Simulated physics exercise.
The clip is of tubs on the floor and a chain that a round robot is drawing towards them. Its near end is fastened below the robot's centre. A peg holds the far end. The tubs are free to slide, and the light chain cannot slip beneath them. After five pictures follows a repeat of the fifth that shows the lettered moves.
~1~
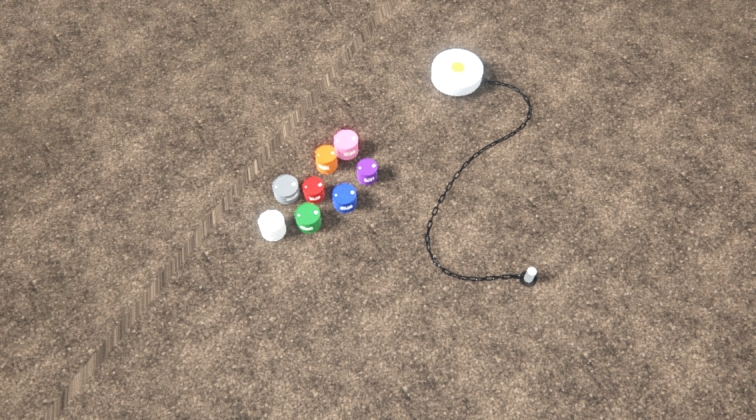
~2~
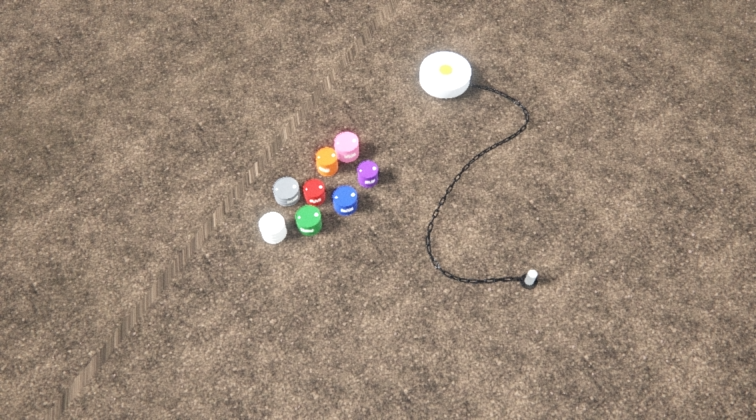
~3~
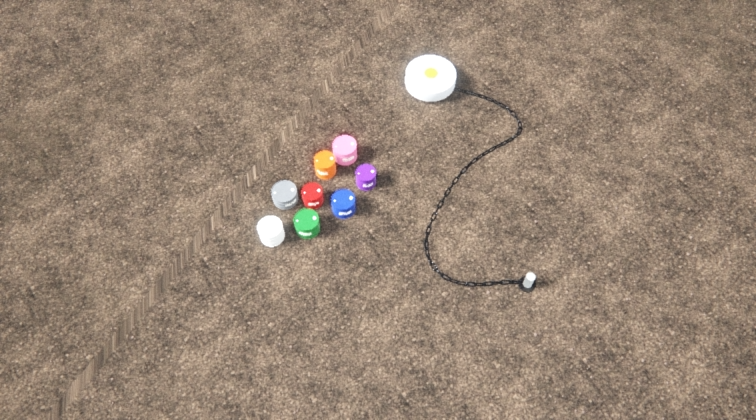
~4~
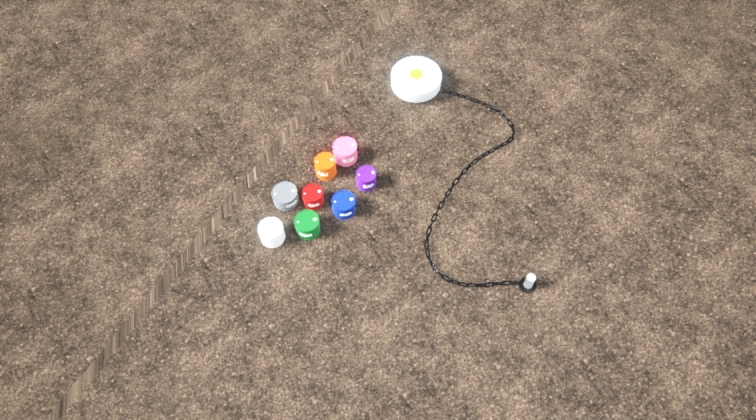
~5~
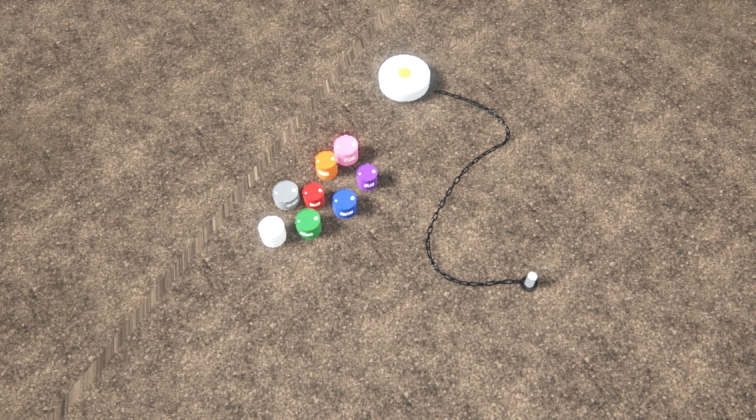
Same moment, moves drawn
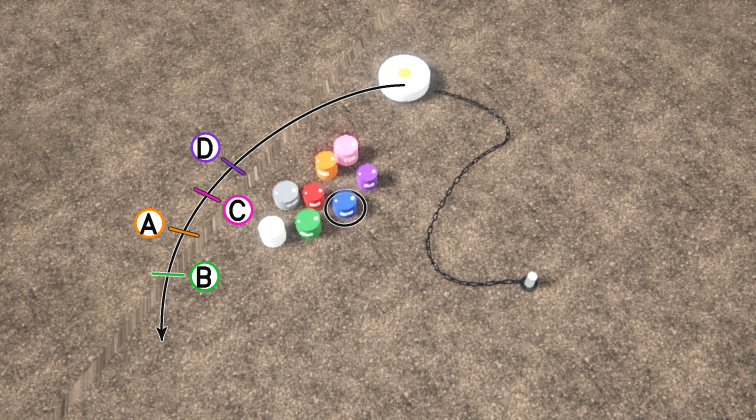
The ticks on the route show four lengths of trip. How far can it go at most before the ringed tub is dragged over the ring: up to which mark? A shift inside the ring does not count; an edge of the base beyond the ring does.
B is the last safe stop.
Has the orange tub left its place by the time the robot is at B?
Yes.
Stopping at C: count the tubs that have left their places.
The count is none.
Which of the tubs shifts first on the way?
The pink tub.
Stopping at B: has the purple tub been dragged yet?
By then, yes.
On the marked copy, A at (184, 232); B at (168, 274); C at (207, 195); D at (233, 166); the ring at (345, 208); the route from (404, 85) via (236, 163) to (162, 340).
With B. Early on, robot (301, 111); blue tub (345, 204).
Further on, robot (213, 180); blue tub (345, 204).
At the end, robot (165, 270); blue tub (345, 204); orange tub (322, 181); purple tub (367, 187); pink tub (345, 183); the blue tub is still in its ring.
As for the rest, A is safe but short; C is safe but short; D is safe but short.
